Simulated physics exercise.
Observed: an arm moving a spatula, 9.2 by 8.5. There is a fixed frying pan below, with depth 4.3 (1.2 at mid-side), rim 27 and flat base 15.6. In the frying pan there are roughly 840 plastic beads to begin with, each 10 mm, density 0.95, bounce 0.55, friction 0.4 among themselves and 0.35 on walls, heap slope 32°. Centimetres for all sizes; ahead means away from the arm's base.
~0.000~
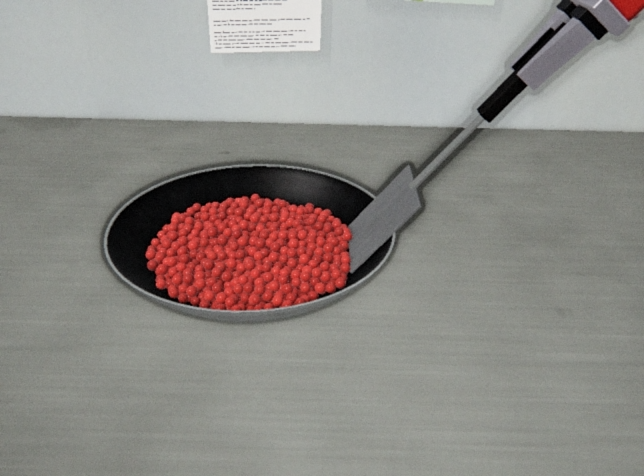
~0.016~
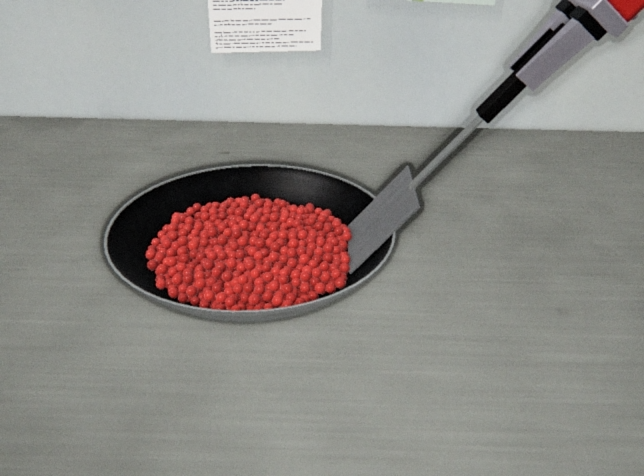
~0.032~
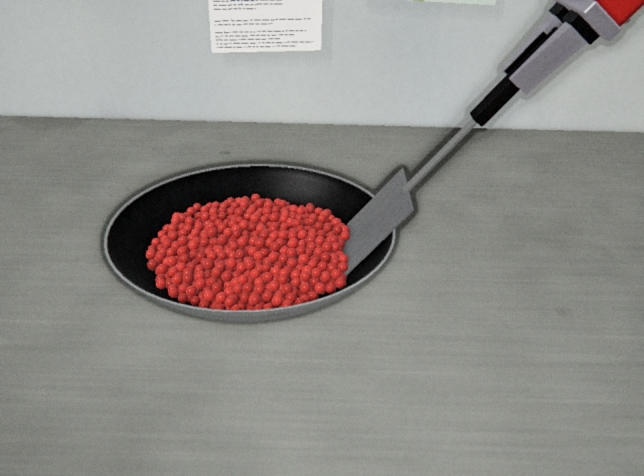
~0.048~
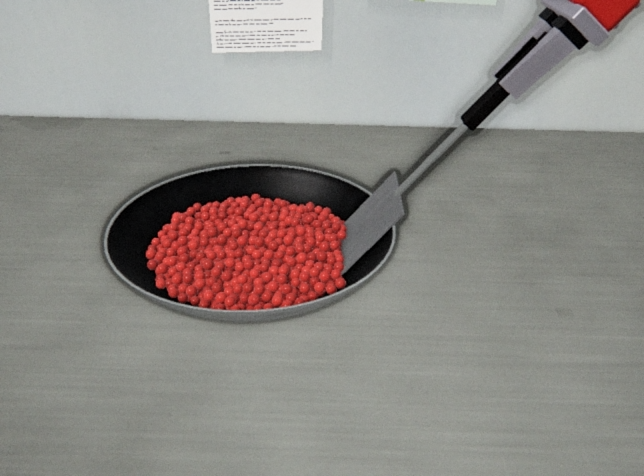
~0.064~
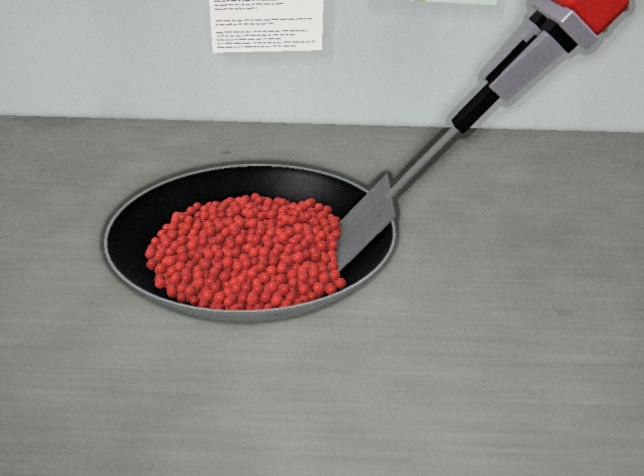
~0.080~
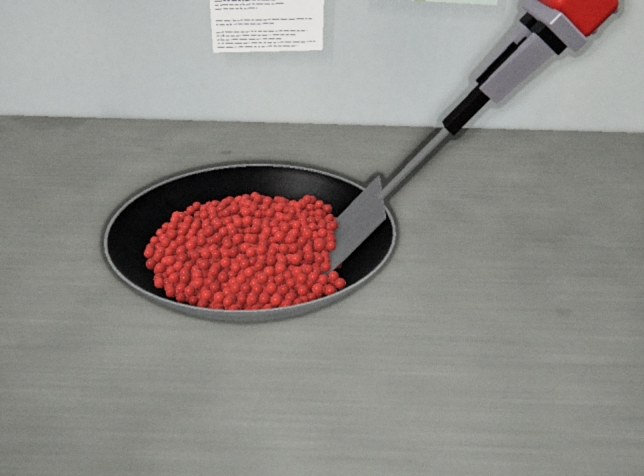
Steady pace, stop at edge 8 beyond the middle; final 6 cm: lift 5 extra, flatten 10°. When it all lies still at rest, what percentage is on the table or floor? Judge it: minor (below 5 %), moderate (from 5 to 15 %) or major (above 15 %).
My judgement: Moderate.
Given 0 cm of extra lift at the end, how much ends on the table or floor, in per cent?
You'd expect near 5 percent of it there.
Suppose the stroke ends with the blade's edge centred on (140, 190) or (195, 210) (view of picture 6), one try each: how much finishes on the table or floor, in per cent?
Respectively about 20 and 0 percent end on the table or floor.
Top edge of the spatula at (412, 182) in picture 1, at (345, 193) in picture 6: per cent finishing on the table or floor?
Roughly 20 %.
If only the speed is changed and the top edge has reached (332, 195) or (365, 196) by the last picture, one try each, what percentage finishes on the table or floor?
Respectively, around 25 and 20 per cent.
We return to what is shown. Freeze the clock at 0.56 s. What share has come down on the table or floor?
Share at that moment: About 6 %.
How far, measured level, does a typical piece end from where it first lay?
Around 3 cm, measured level.
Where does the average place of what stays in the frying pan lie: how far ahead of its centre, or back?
It sits some 4.0 centimetres ahead of centre.
After 0.19 s, sloping 52°, highest piece 6 above the table; 840 in the frying pan.
After 0.30 s, sloping 48°, highest piece 6 above the table; 840 in the frying pan.
After 0.56 s, sloping 42°, highest piece 5 above the table; 782 in the frying pan, 54 on the table or floor, 4 on the blade or in flight.
After 1.61 s, sloping 42°, highest piece 5 above the table; 778 in the frying pan, 62 on the table or floor.
In the end, 778 in the frying pan, 62 on the table or floor. That is 7 % on the table or floor.
